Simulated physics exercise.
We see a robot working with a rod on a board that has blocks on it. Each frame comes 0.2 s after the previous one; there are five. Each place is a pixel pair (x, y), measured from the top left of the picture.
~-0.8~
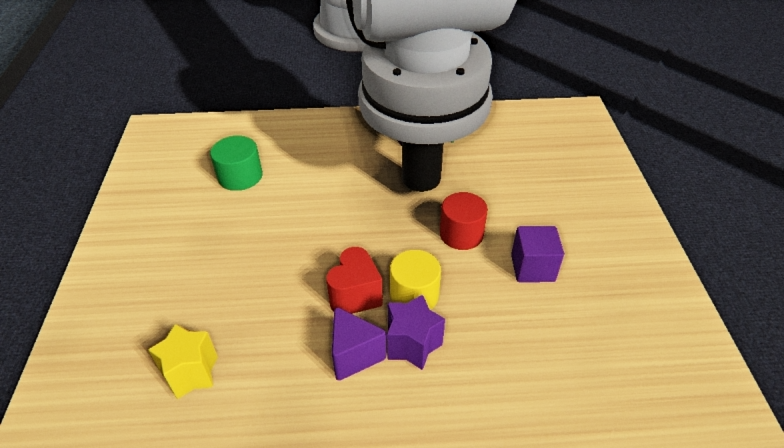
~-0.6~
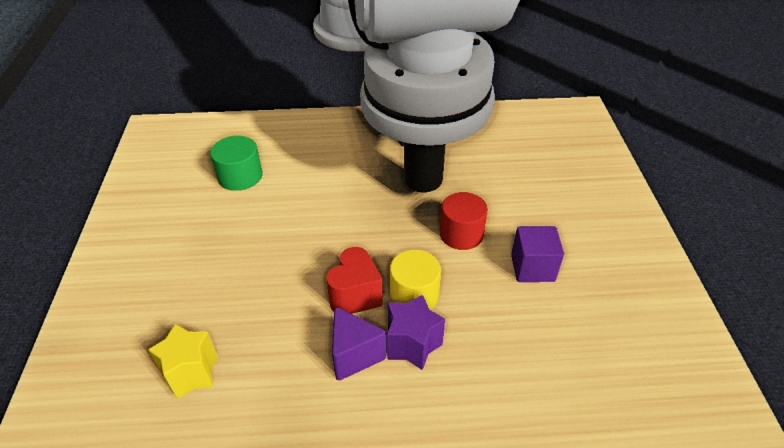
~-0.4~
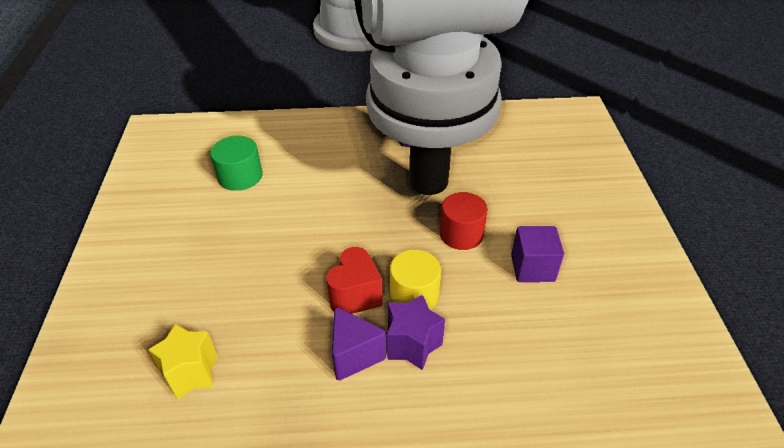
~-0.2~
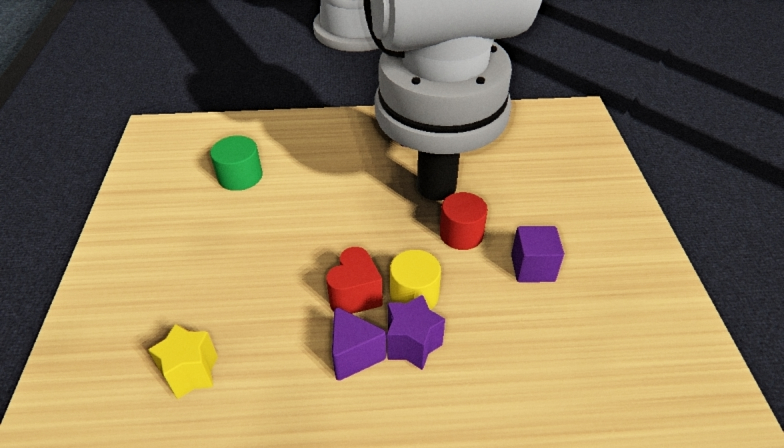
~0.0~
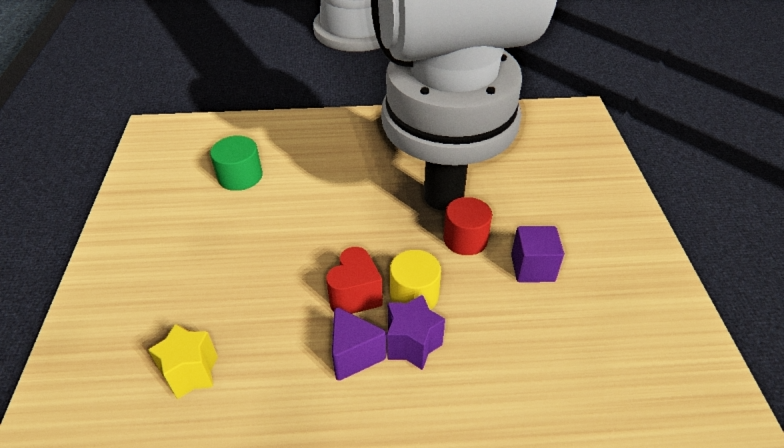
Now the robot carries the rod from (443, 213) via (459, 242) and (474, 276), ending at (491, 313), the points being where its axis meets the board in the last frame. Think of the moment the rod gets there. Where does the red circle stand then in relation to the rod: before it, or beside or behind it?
Beside or behind it.
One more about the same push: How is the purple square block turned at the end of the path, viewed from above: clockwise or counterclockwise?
The turn is anti-clockwise.
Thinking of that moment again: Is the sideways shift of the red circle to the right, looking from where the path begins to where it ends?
No, that is not how it ends up.
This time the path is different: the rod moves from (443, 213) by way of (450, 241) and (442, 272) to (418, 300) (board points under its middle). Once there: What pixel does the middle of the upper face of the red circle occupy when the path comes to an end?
It should be at about (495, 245).
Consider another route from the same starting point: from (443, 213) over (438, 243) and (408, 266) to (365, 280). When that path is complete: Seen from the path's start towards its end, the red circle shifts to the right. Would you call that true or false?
That is false.
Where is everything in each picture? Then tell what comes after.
The first frame shows rod's lower end (421, 180); yellow circle (416, 268); red circle (465, 206); purple square block (540, 240).
The second frame shows rod (423, 181); blocks still.
The third frame shows rod (429, 184); blocks still.
The fourth frame shows rod (436, 189); blocks still.
The fifth frame shows rod (444, 198); yellow circle (416, 268); red circle (469, 212); purple square block (540, 240).
What follows on the original path. One third of the way, rod (461, 228); red circle (495, 241).
Two thirds of the way, rod (476, 262); red circle (522, 270); purple square block (550, 243), turned 25° anticlockwise.
At the end, rod (493, 299); yellow circle still; red circle (547, 288); purple square block (550, 243), turned 25° anticlockwise.
